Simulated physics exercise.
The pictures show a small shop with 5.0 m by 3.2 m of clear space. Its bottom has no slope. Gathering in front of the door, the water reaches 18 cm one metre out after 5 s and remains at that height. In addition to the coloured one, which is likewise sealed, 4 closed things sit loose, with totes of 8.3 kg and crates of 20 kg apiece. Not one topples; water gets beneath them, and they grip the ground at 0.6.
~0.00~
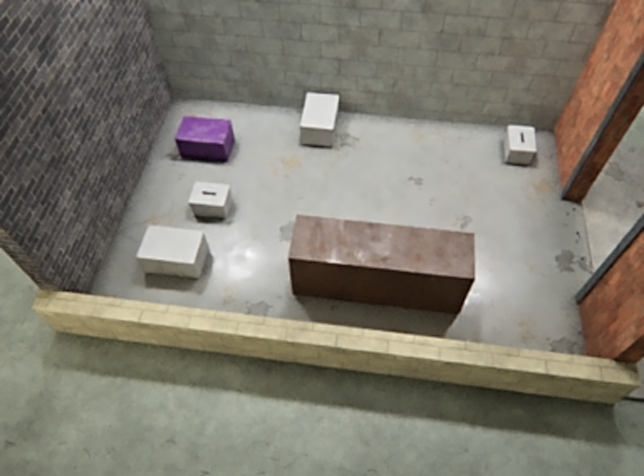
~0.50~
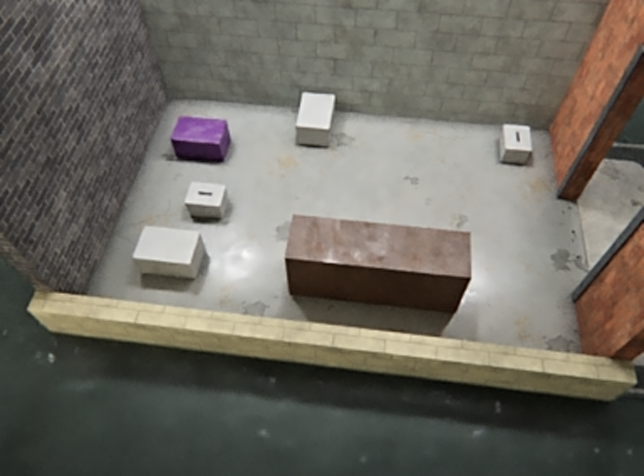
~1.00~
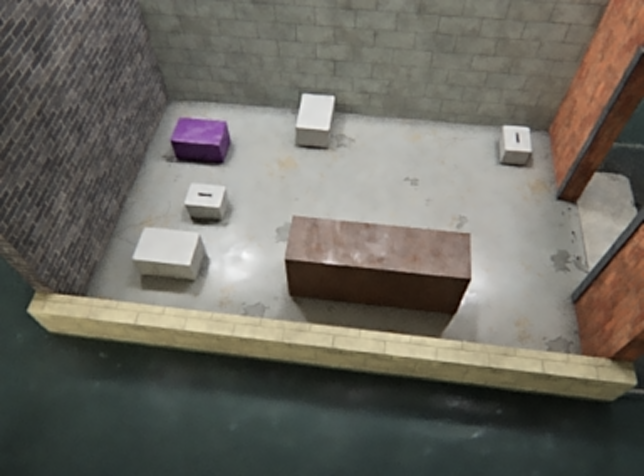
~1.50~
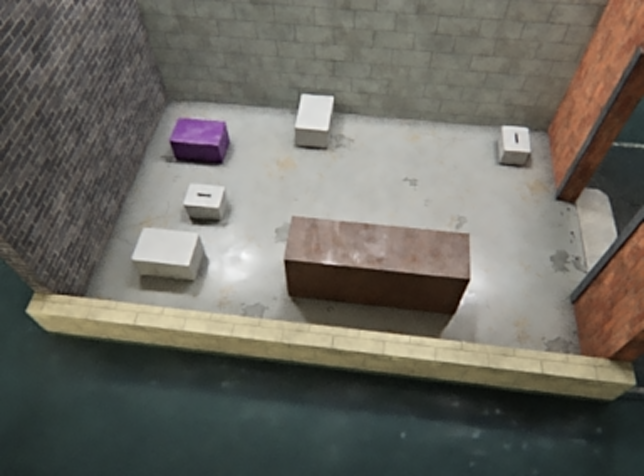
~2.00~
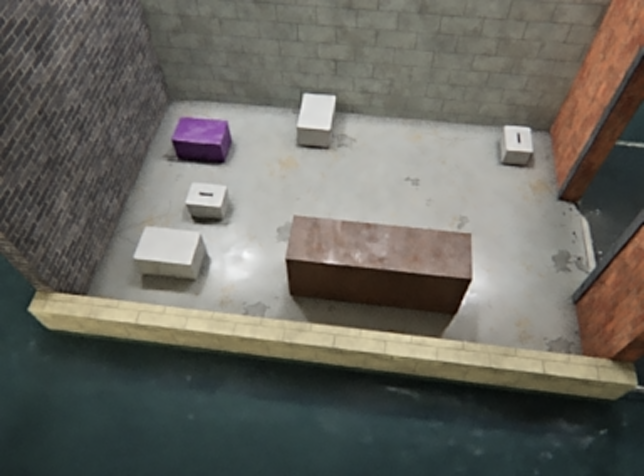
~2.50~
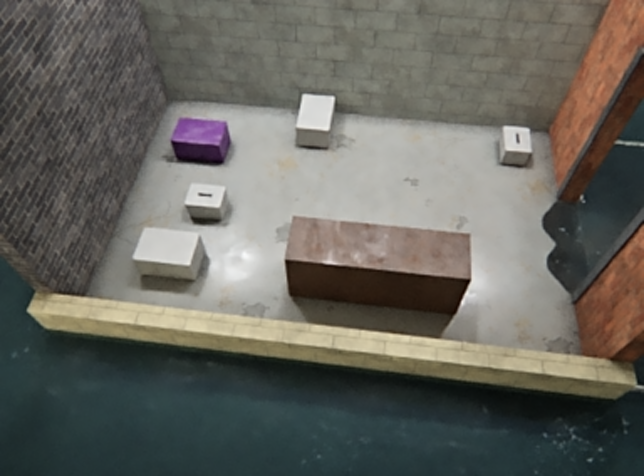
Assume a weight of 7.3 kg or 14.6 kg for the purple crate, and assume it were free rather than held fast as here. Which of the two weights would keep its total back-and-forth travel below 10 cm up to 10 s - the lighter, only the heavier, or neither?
Going by the pictures, it is pinned only by the heavier mass.
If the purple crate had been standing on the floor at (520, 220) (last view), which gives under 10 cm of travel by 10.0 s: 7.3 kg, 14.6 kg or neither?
Note: None OK.
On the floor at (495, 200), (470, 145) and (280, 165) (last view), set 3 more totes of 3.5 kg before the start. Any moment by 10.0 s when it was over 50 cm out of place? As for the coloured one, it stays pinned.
In turn: Past it, short of it, more.
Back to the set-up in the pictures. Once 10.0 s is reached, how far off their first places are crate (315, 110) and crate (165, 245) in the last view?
In that order: 0 cm, 0 cm.
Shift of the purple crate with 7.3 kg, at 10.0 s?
Close to 50 centimetres.
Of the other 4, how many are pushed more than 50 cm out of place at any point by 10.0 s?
The total is 0.
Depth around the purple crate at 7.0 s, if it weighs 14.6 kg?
Depth: Approx. 3 cm.
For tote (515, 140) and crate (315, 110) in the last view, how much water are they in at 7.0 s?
I'd put it at 1 cm and 5 cm respectively.
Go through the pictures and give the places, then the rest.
The purple crate at (203, 129), on the bottom; 0.0 m2 under water; 0 of 5 have shifted, in the first frame.
The purple crate at (199, 130) rests on the ground; water covers 0.0 m2; 0 of 5 have shifted, in the second frame.
The purple crate at (199, 131) rests on the ground; 0.0 m2 under water; 0 of 5 have shifted, in the third frame.
The purple crate at (198, 131), on the bottom; 0.0 m2 under water; 0 of 5 have shifted, in the fourth frame.
The purple crate at (200, 130), on the bottom; 0.0 m2 under water; 0 of 5 have shifted, in the fifth frame.
The purple crate at (199, 131), on the bottom; water covers 0.1 m2; 0 of 5 have shifted, in the sixth frame.
After 3.5 s the purple crate would be 0 cm from its start with 7.3 kg and 0 cm from its start with 14.6 kg; 0 cm of water round it then.
After 4.5 s the purple crate would be 0 cm from its start with 7.3 kg and 0 cm from its start with 14.6 kg; 0 cm of water round it then.
After 7.0 s the purple crate would be 1 cm from its start with 7.3 kg and 0 cm from its start with 14.6 kg; 3 cm of water round it then.
After 10.0 s the purple crate would be 52 cm from its start with 7.3 kg and 2 cm from its start with 14.6 kg; 6 cm of water round it then.
